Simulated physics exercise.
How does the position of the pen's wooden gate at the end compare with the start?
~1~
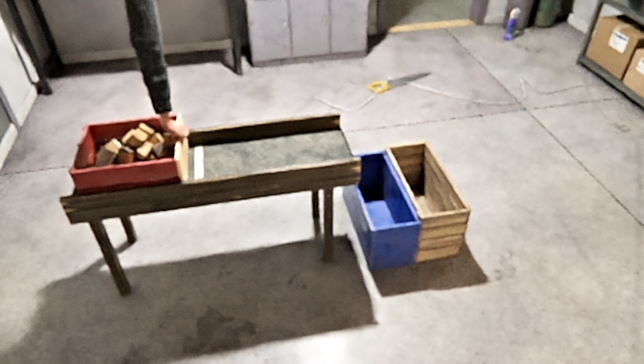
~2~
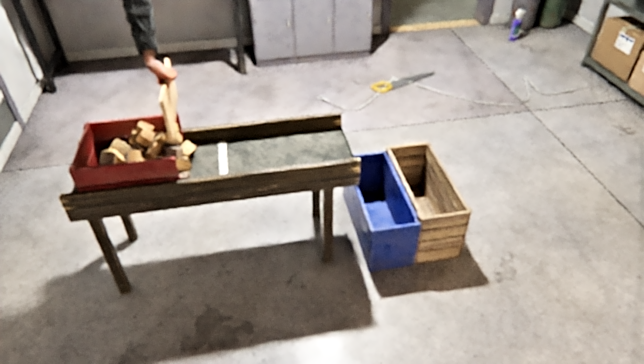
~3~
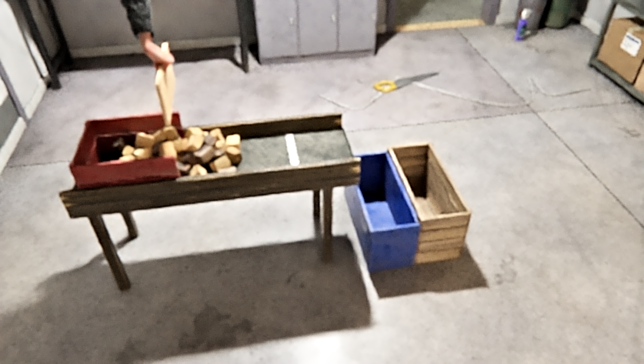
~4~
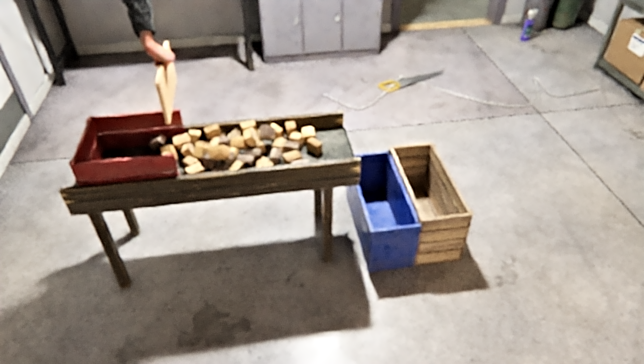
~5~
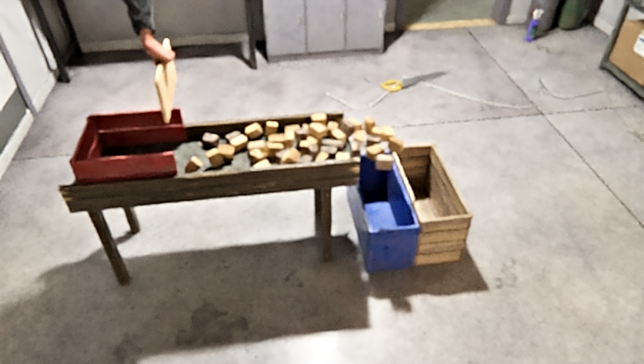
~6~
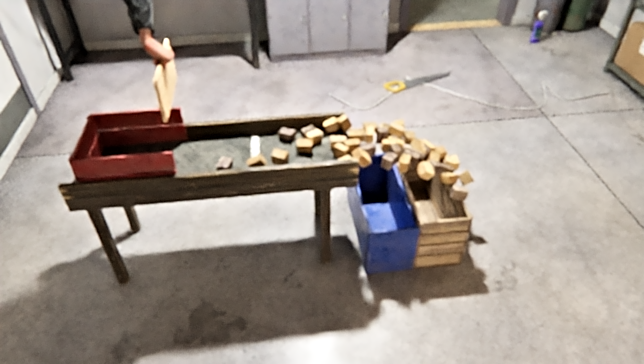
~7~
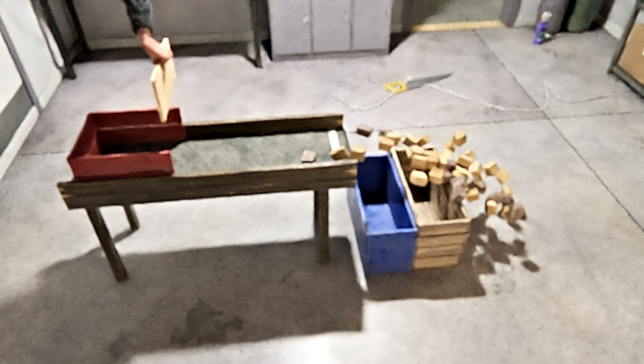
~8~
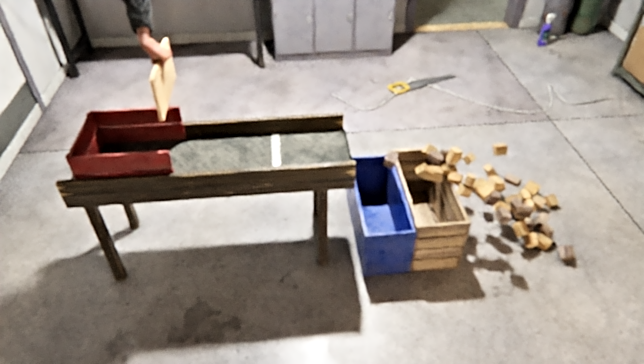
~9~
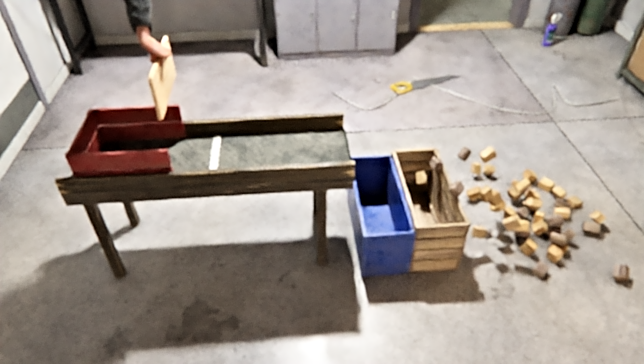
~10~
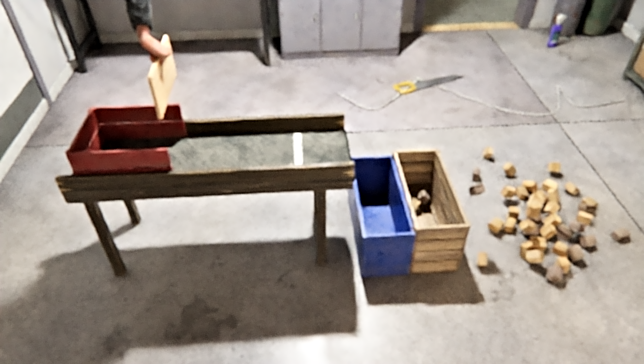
At the start the gate is down at the belt side of the red pen. By the end it is higher, held up by a hand above the open pen.
